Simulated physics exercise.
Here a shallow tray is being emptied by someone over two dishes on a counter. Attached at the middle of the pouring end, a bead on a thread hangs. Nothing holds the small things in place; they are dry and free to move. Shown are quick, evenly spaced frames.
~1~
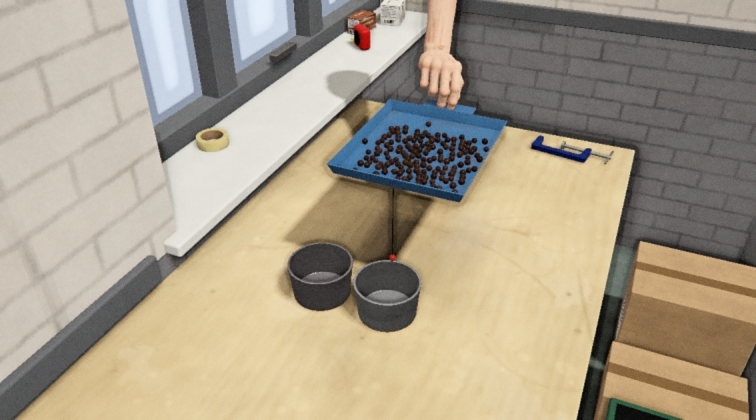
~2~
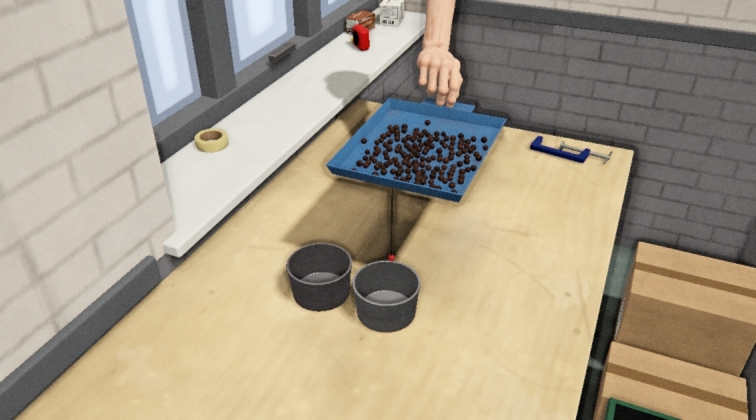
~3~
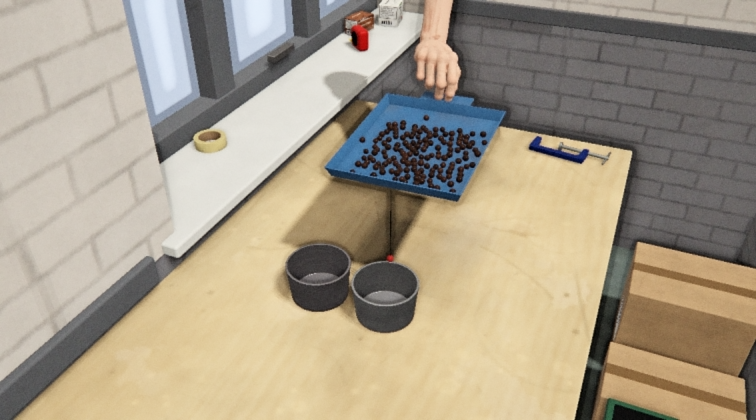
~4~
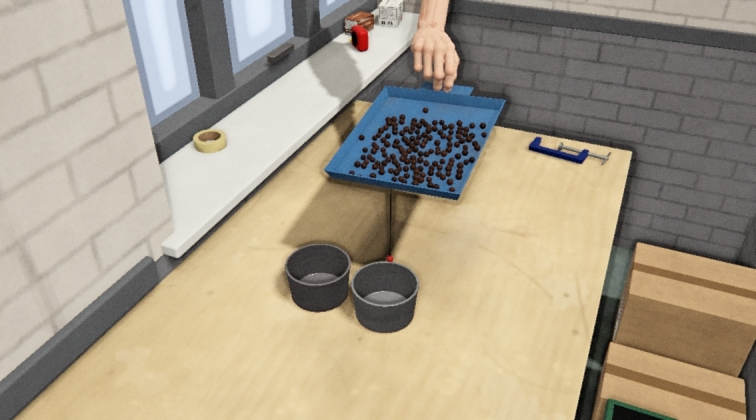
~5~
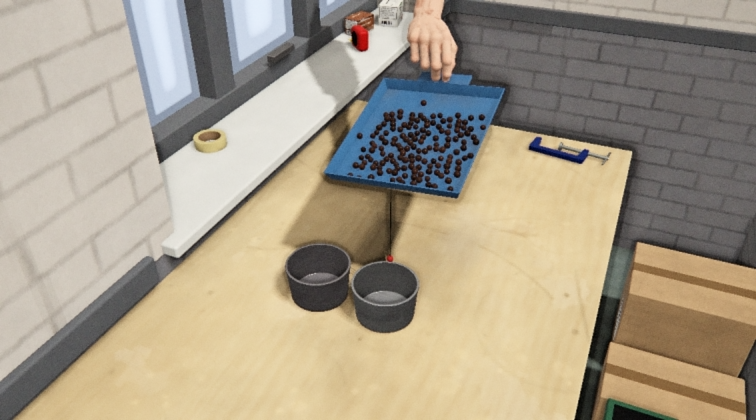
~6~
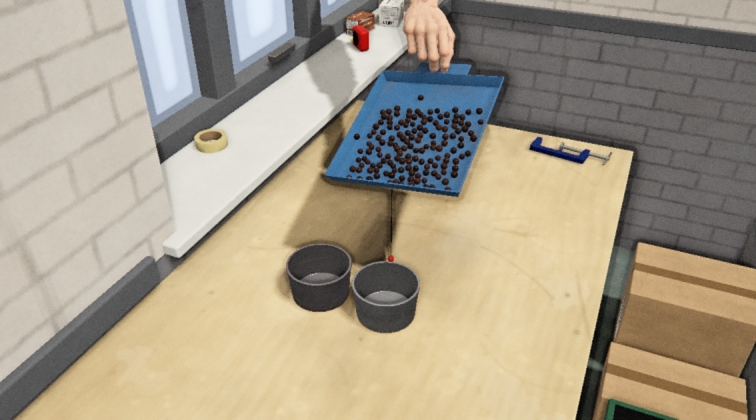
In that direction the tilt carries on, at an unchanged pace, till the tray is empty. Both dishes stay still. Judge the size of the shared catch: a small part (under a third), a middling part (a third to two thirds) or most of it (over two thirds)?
Most of it.
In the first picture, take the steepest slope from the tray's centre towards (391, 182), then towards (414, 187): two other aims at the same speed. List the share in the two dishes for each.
The first try gives close to 80 per cent, the second close to 40 per cent.
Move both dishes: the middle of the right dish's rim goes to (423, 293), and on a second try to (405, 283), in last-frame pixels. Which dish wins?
Placement one gives the one at left, placement two gives the one at left.
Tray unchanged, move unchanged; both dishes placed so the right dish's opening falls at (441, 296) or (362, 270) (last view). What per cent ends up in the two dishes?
About 30 per cent first, then about 80 per cent.
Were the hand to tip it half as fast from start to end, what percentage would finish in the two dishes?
Around 90 percent.
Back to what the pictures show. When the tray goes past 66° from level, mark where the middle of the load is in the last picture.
Centre estimate: (357, 185).
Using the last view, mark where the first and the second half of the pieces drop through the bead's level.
Near (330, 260) and later near (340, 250).
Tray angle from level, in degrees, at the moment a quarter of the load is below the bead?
I'd say it is tilted about 75°.
Just after the last frame, tray tipped steeply; roughly two thirds on the tray; about a tenth in the left dish; just a few outside both; about a tenth in the air.
A moment on, tray tipped past a quarter turn; about a tenth in the right dish; roughly two thirds in the left dish; about a tenth outside both; about a tenth in the air.
Further on, tray tipped past a quarter turn; about a tenth in the right dish; the larger part in the left dish; about a tenth outside both.
When it is over, tray tipped past a quarter turn; about a tenth in the right dish; the larger part in the left dish; about a tenth outside both.
